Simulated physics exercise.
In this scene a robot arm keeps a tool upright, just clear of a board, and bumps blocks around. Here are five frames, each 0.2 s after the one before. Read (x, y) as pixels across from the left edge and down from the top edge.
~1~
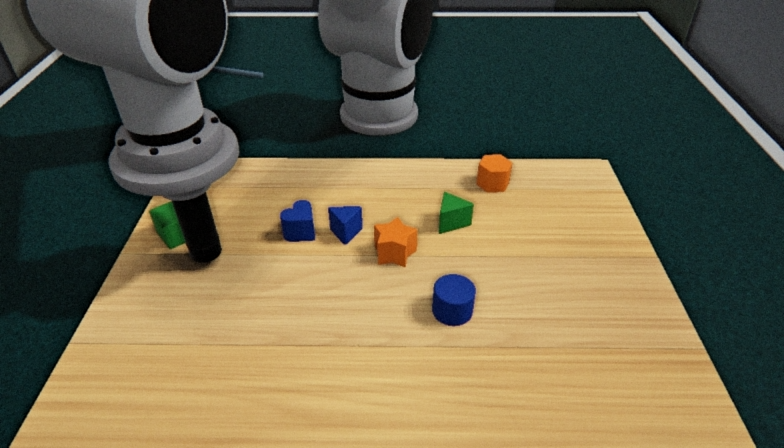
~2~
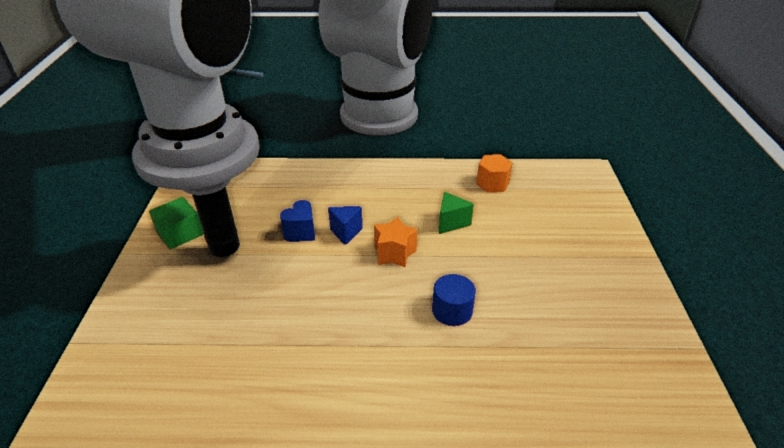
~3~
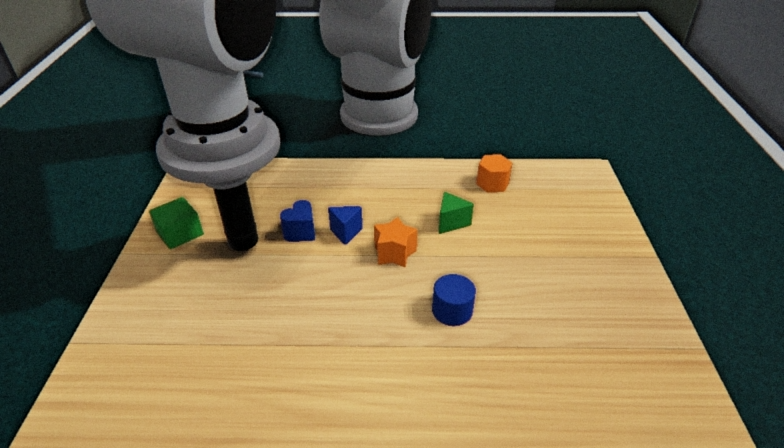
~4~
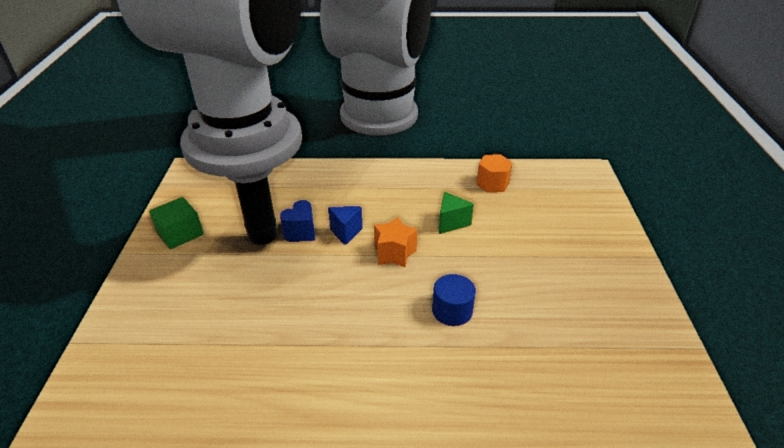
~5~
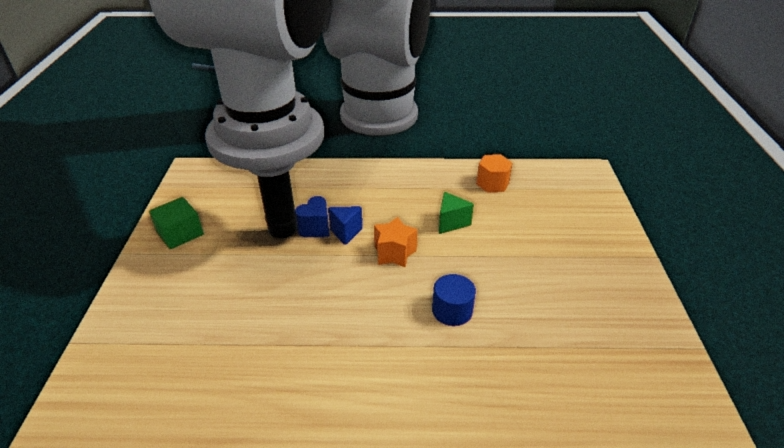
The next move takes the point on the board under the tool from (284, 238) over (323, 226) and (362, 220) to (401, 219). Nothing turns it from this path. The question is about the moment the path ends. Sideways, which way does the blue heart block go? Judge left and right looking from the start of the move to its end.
It goes left.
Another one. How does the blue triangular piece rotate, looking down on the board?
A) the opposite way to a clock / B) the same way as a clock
Letter B.
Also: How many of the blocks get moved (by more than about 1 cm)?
I count two.
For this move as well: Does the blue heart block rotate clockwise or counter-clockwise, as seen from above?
Looking down on the board, it turns counter-clockwise.
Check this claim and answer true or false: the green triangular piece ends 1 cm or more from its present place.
False - the claim does not hold.
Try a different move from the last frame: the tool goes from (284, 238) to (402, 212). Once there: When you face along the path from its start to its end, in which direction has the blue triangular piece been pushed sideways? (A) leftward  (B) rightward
B
The first path, step by step. One third of the way, tool (324, 218); blue heart block (352, 194); blue triangular piece (366, 209), turned 85° clockwise.
Two thirds of the way, tool (363, 213); blue heart block (382, 184), turned 50° anticlockwise; blue triangular piece (375, 212), turned 90° clockwise.
At the end, tool (401, 212); blue heart block (393, 180), turned 110° anticlockwise; blue triangular piece (386, 214), turned 130° clockwise; orange star-shaped block (395, 233); green triangular piece not moved.
